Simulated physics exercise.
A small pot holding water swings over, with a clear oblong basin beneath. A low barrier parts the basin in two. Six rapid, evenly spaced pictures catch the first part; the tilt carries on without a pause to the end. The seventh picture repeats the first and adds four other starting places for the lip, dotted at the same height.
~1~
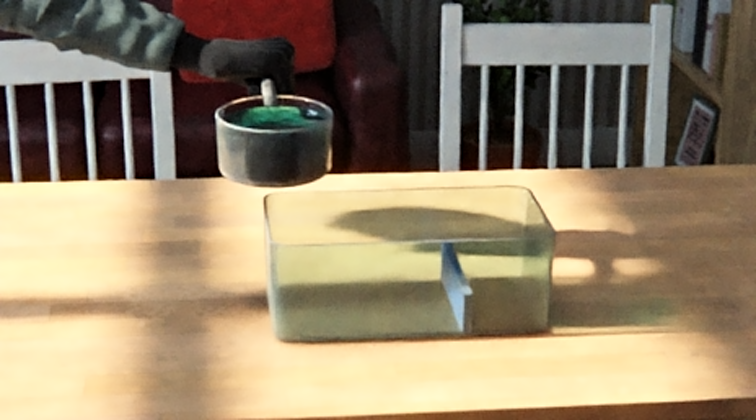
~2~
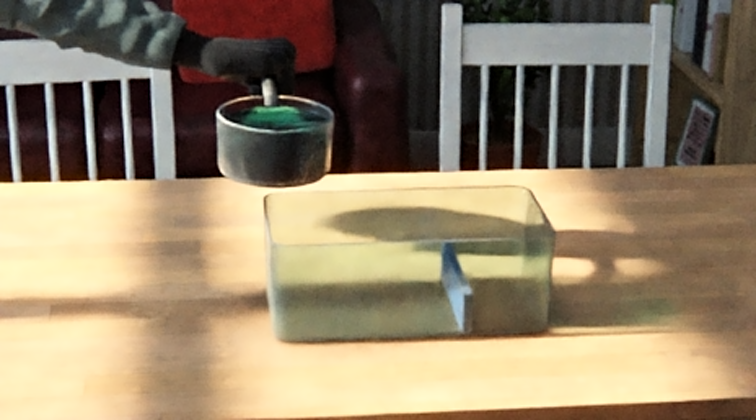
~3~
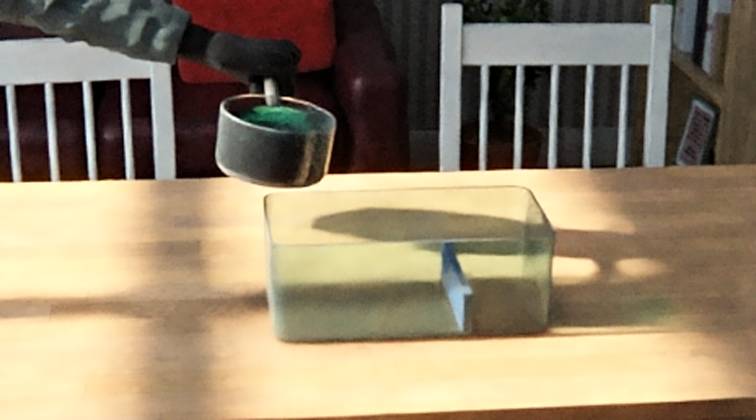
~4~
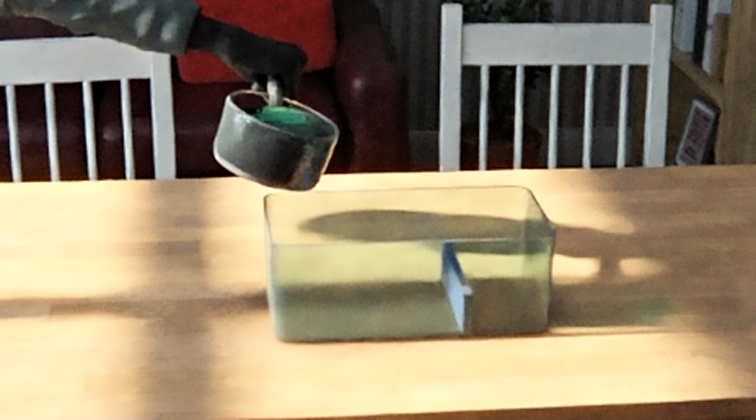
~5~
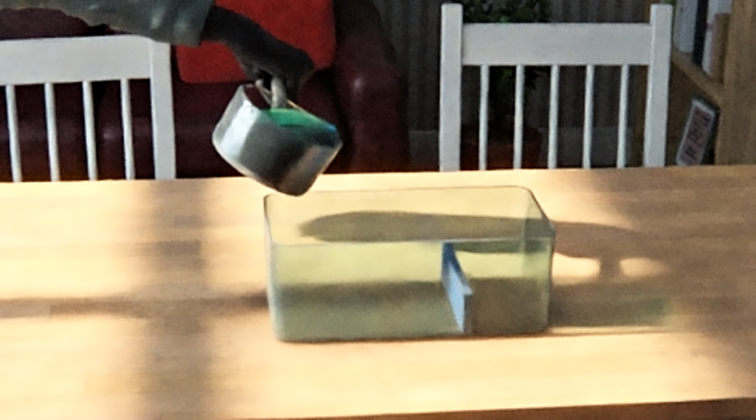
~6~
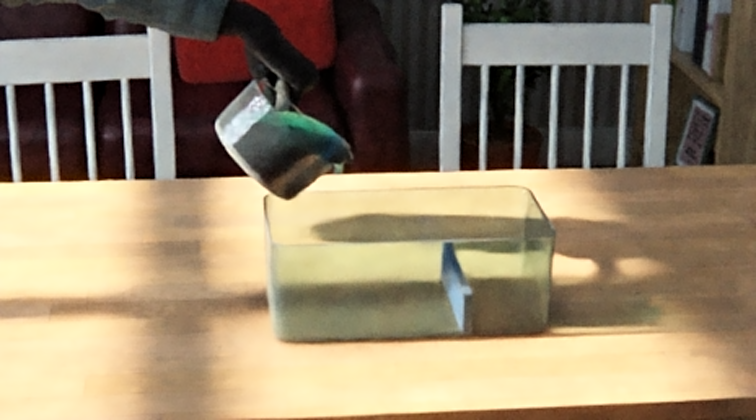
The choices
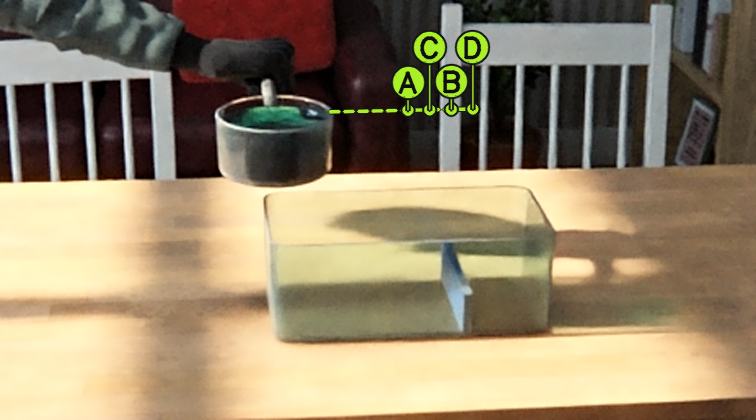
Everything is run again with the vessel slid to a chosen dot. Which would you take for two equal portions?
Take C.
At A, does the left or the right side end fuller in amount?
The left one.
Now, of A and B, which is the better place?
The answer is B.
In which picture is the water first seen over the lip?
Picture 5.
On the marked copy, A at (408, 110); B at (451, 109); C at (429, 109); D at (472, 109).
For place A, about 82 % ends left of the wall and 15 % right of it.
For place B, about 29 % ends left of the wall and 65 % right of it; 7 % is lost outside.
For place C, about 55 % ends left of the wall and 41 % right of it; 4 % is lost outside.
For place D, about 25 % ends left of the wall and 74 % right of it.
